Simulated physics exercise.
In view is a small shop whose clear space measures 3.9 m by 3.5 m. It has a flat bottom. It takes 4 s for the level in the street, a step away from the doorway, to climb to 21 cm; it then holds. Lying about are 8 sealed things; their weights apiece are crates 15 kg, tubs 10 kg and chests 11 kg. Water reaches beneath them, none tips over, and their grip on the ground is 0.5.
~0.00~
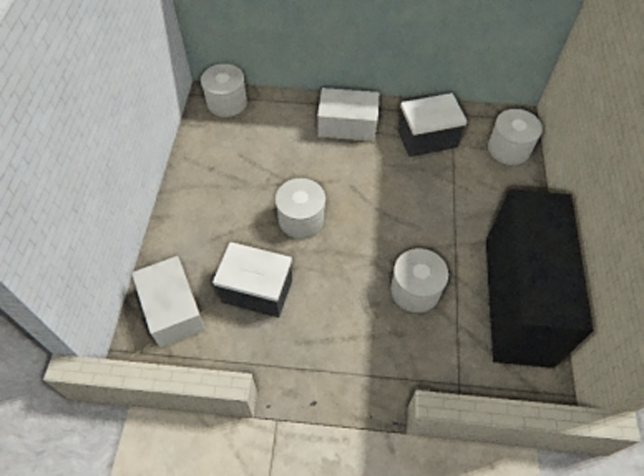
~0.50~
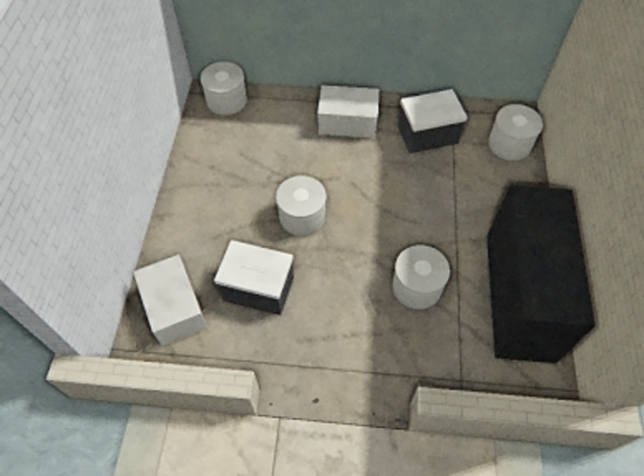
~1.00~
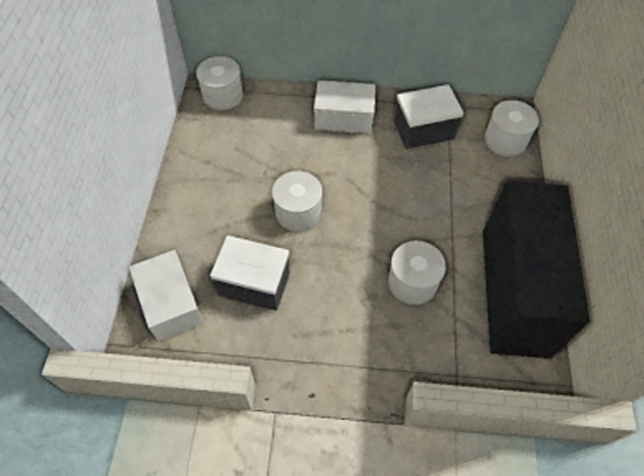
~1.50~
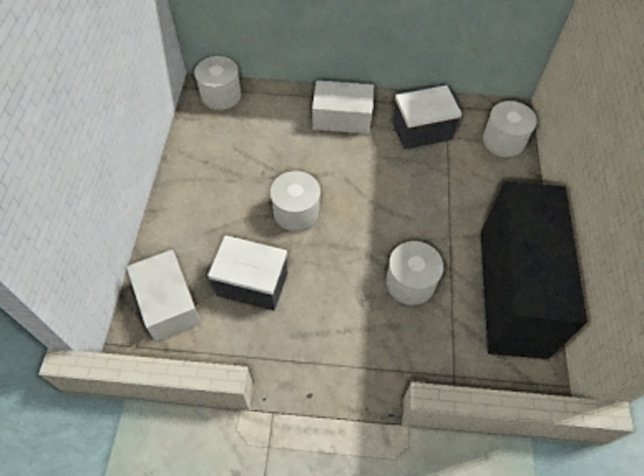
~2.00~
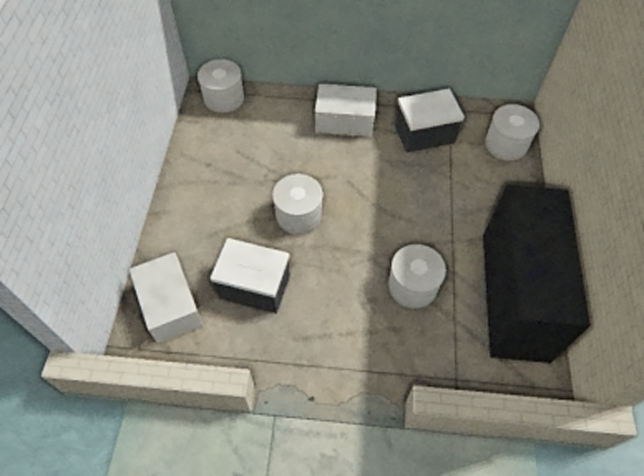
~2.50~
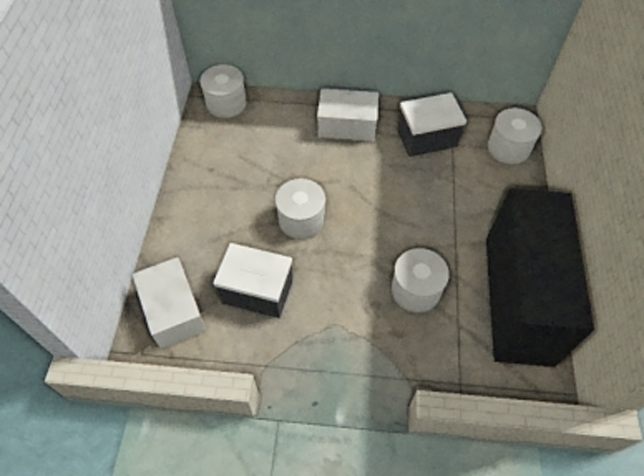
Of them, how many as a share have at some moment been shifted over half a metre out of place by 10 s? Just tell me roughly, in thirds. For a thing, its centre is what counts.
Roughly two thirds or more.
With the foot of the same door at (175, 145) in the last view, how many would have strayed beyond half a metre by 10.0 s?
Result: 5.
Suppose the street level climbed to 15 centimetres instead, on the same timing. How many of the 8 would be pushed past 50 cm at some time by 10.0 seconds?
In that case 4 of them.
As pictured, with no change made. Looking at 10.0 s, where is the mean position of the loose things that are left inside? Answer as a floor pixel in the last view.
They're centred close to (325, 169).
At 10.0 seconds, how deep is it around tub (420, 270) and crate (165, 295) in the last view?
Around 14 cm and 5 cm.
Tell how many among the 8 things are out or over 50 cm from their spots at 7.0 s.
The answer is 4.
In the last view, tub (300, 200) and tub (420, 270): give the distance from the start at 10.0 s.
Net displacement, in order: 120 cm; 250 cm.
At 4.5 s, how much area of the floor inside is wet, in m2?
About 5.5 m2 is covered.
After 3.5 s 0 of 8 are over 50 cm from their spots; 0 afloat.
After 4.5 s 0 of 8 are over 50 cm from their spots; 0 afloat.
After 7.0 s 4 of 8 are over 50 cm from their spots; 6 afloat.
After 10.0 s 6 of 8 are over 50 cm from their spots, and 6 have been at some point; 7 afloat.
